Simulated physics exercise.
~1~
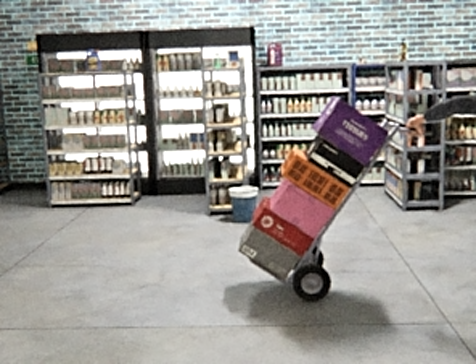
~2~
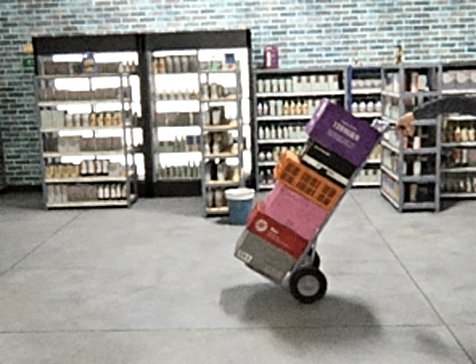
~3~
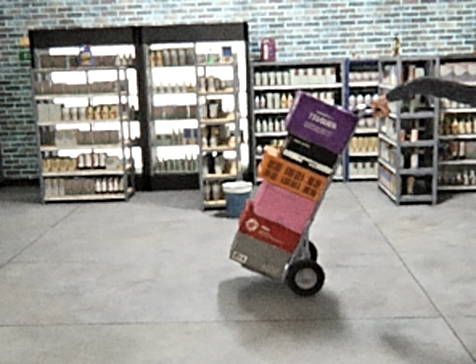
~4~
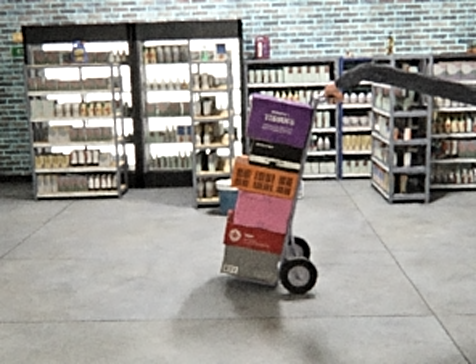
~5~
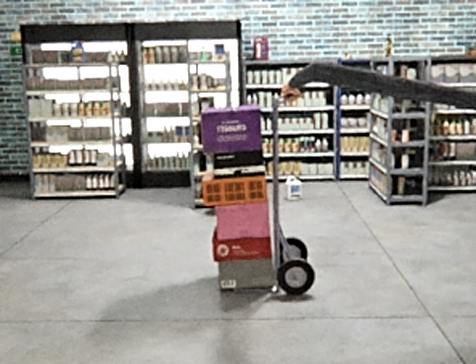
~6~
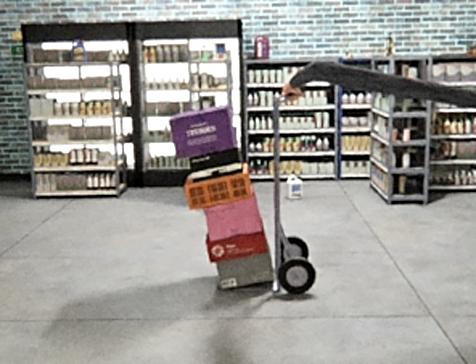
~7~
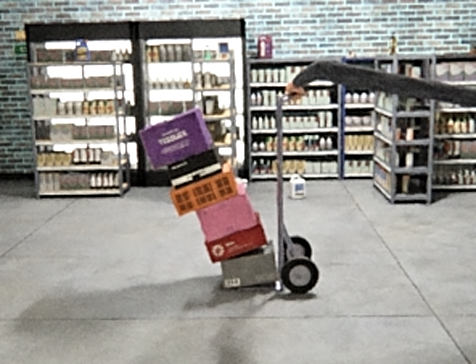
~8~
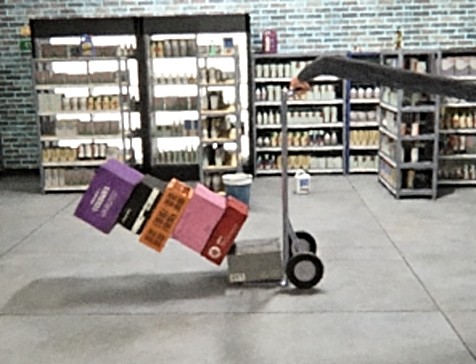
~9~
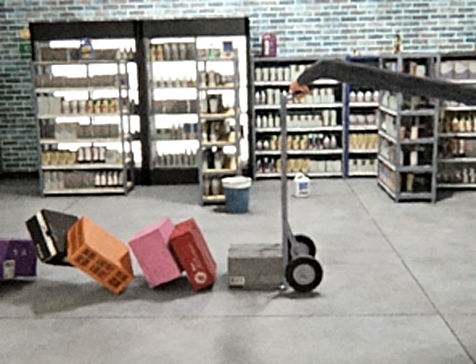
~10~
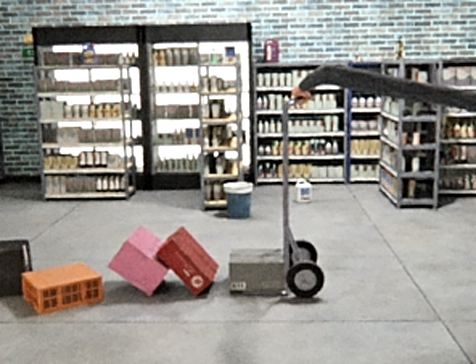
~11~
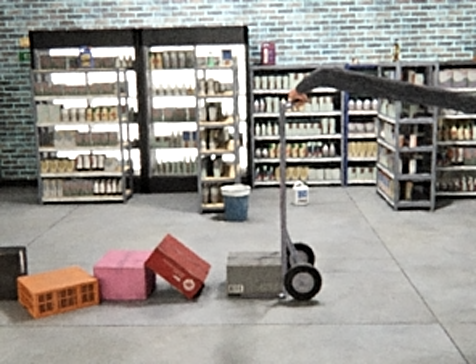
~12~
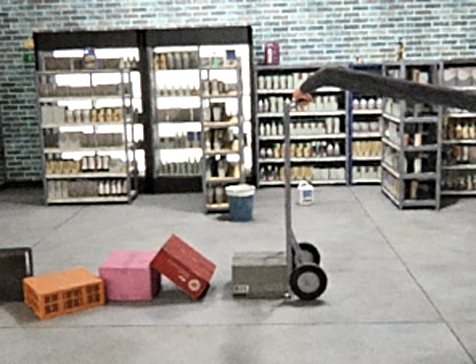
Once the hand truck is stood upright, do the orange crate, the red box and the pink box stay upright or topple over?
All of them topple over. The orange crate, the pink box and the red box fall off to the left and end up on the floor.
A loaded hand truck, swung upright by an arm, spills all but its grey box leftward.
